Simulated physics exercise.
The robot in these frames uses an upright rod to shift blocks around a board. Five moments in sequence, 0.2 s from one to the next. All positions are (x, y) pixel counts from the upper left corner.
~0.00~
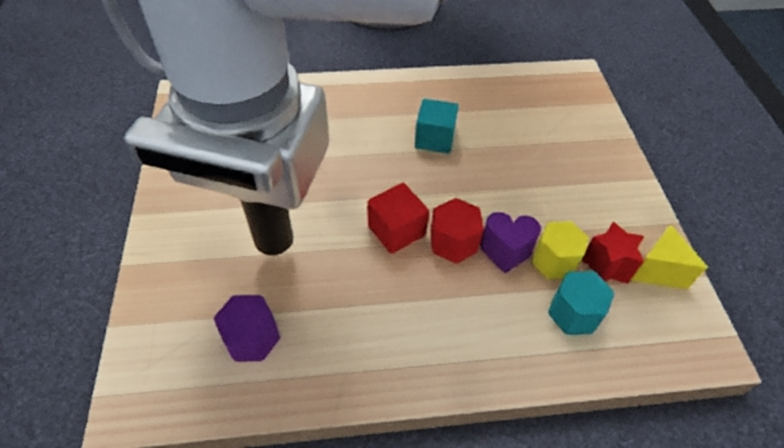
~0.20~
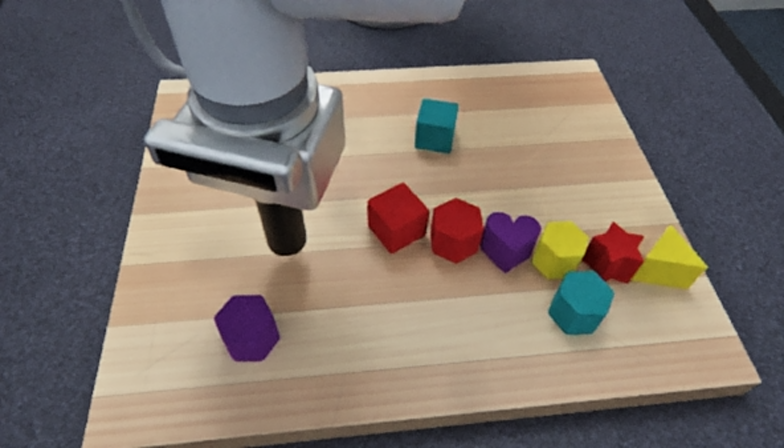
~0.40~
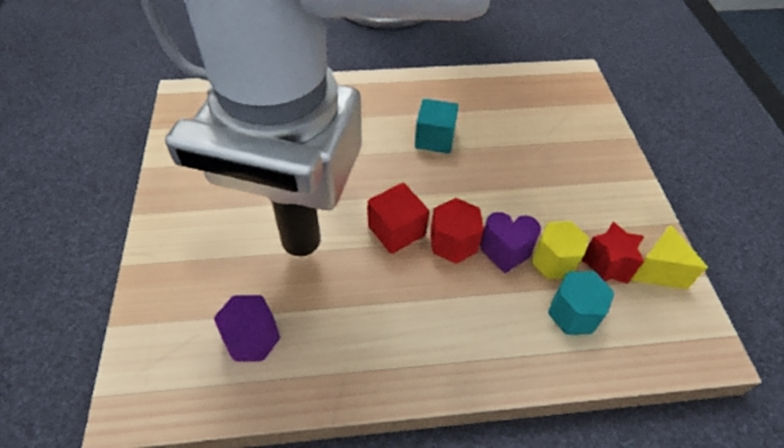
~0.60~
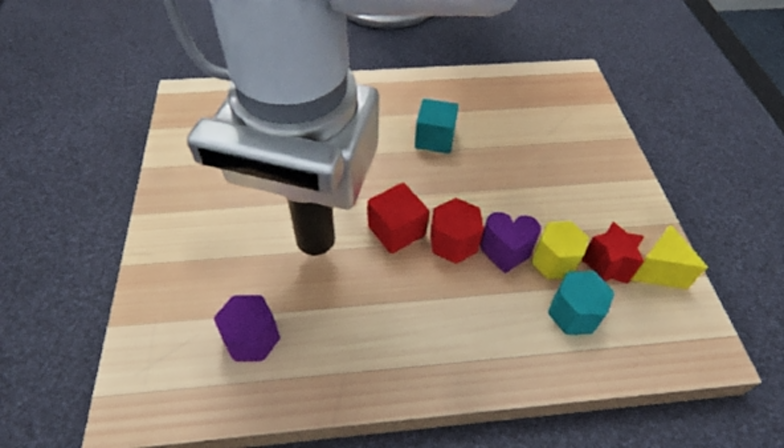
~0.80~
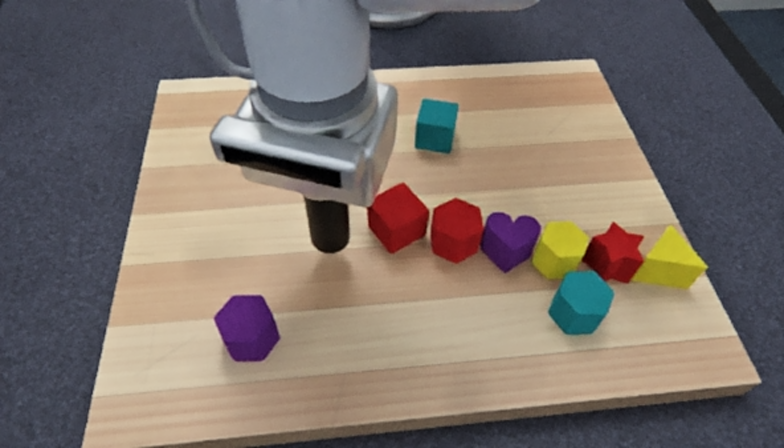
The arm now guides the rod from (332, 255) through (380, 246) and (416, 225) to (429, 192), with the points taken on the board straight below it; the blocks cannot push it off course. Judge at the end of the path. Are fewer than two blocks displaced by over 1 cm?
I expect so.
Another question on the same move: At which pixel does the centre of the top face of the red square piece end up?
At the end it should sit near (457, 145).
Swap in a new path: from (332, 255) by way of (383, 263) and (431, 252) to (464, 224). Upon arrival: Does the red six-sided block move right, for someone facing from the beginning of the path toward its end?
No
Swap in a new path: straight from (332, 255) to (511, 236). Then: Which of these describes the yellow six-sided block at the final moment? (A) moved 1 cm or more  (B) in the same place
A.
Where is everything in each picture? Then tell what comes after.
Tip of the rod at (274, 239), middles of tops, red square piece at (398, 205), turquoise square piece at (438, 112), red six-sided block at (459, 218), purple heart block at (514, 228), in the first frame.
Rod at (287, 240), nothing pushed, in the second frame.
Rod at (301, 241), nothing pushed, in the third frame.
Rod at (316, 240), nothing pushed, in the fourth frame.
Rod at (330, 238), red square piece at (398, 205), turquoise square piece at (438, 112), red six-sided block at (459, 218), purple heart block at (514, 228), in the fifth frame.
The first path, step by step. One third of the way, rod at (381, 229); red square piece at (412, 199), turned 10° anticlockwise.
Two thirds of the way, rod at (417, 207); red square piece at (439, 174), turned 20° anticlockwise; red six-sided block at (464, 217), turned 20° clockwise.
At the end, rod at (432, 173); red square piece at (457, 145); turquoise square piece at (441, 111); red six-sided block at (464, 217), turned 20° clockwise; purple heart block unmoved.
